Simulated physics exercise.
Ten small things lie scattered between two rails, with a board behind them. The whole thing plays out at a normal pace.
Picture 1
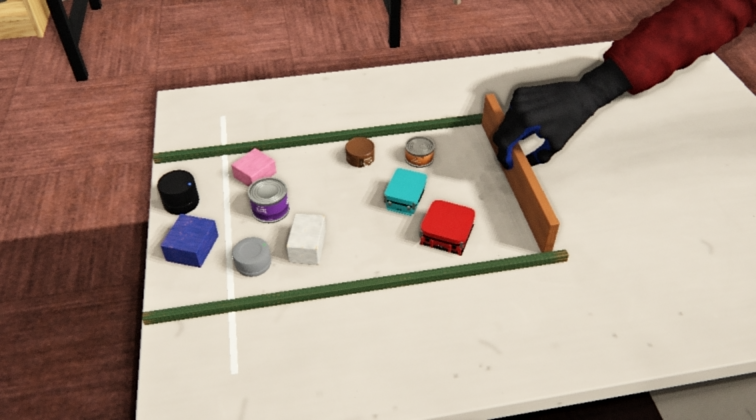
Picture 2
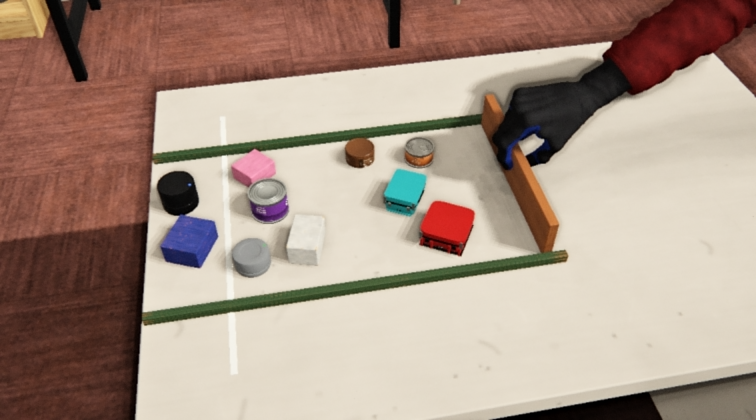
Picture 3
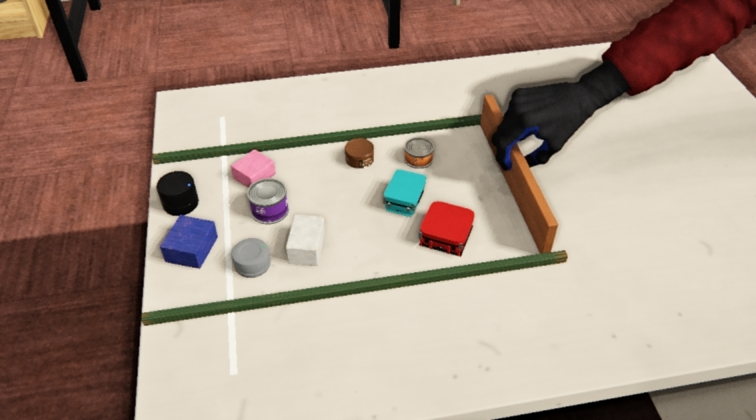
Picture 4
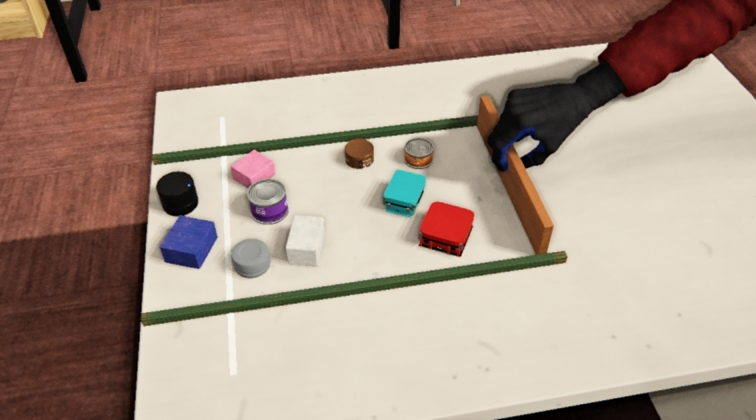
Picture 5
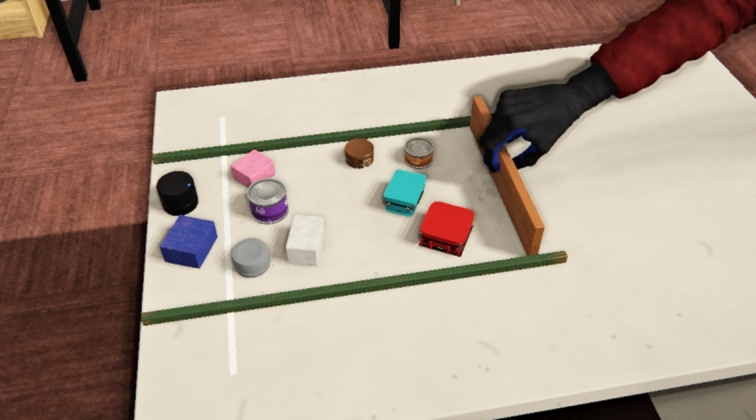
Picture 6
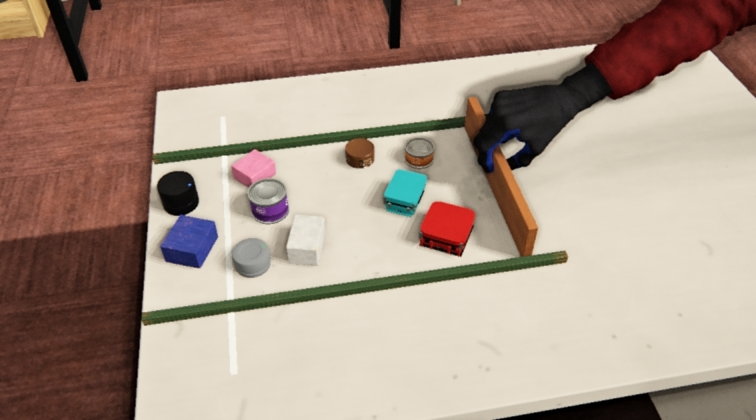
A black-gloved hand with a red sleeve holds a wooden board upright on a pale tabletop, seen from above at an angle, with reddish flooring behind. Between two green rails lie brown, orange, teal and red items nearer the board, with pink, purple, white, grey, black and blue ones further left. The hand slides the board slightly left, while the items and view stay still.
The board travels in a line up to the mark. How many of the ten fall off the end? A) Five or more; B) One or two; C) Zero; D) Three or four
B, one or two.
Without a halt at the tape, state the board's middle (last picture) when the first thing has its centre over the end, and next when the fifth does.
Its centre point is roughly (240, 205) and later (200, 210).
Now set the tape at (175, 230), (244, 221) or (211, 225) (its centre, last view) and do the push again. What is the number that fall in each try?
Taken one after another, the numbers are 6, 0 and 3.
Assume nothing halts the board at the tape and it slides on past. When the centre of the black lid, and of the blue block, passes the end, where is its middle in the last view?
Approx. (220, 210) for the first, approx. (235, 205) for the second.
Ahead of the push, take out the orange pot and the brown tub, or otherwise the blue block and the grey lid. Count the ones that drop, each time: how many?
The number fallen is 2, and in the other try 0.
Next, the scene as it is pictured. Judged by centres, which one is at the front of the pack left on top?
That'd be the black lid, foremost of the lot.
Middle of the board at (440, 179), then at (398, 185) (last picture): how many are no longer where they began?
I get 2 at the one place and 4 at the other.
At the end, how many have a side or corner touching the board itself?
4 end up touching it.
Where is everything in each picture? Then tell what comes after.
Black lid (179, 192); blue block (190, 240); grey lid (252, 257); board (516, 168); tape (228, 222), in the first frame.
Blue block (190, 241); orange pot (419, 152), in the second frame.
Grey lid (251, 258); pink block (254, 170), in the third frame.
Black lid (178, 194); red case (447, 229), in the fourth frame.
Blue block (190, 242); white block (306, 240), in the fifth frame.
Black lid (178, 193); blue block (190, 241); grey lid (252, 258); board (497, 172); tape (227, 223), in the sixth frame.
Soon after, none off yet; black lid at rest near (178, 193); blue block at rest near (190, 241); grey lid at rest near (252, 258).
After that, none off yet; black lid at rest near (178, 193); blue block at rest near (190, 241); grey lid displaced about its own width near (225, 262).
In the end, the number that fall off is one or two; gone, grey lid and blue block.
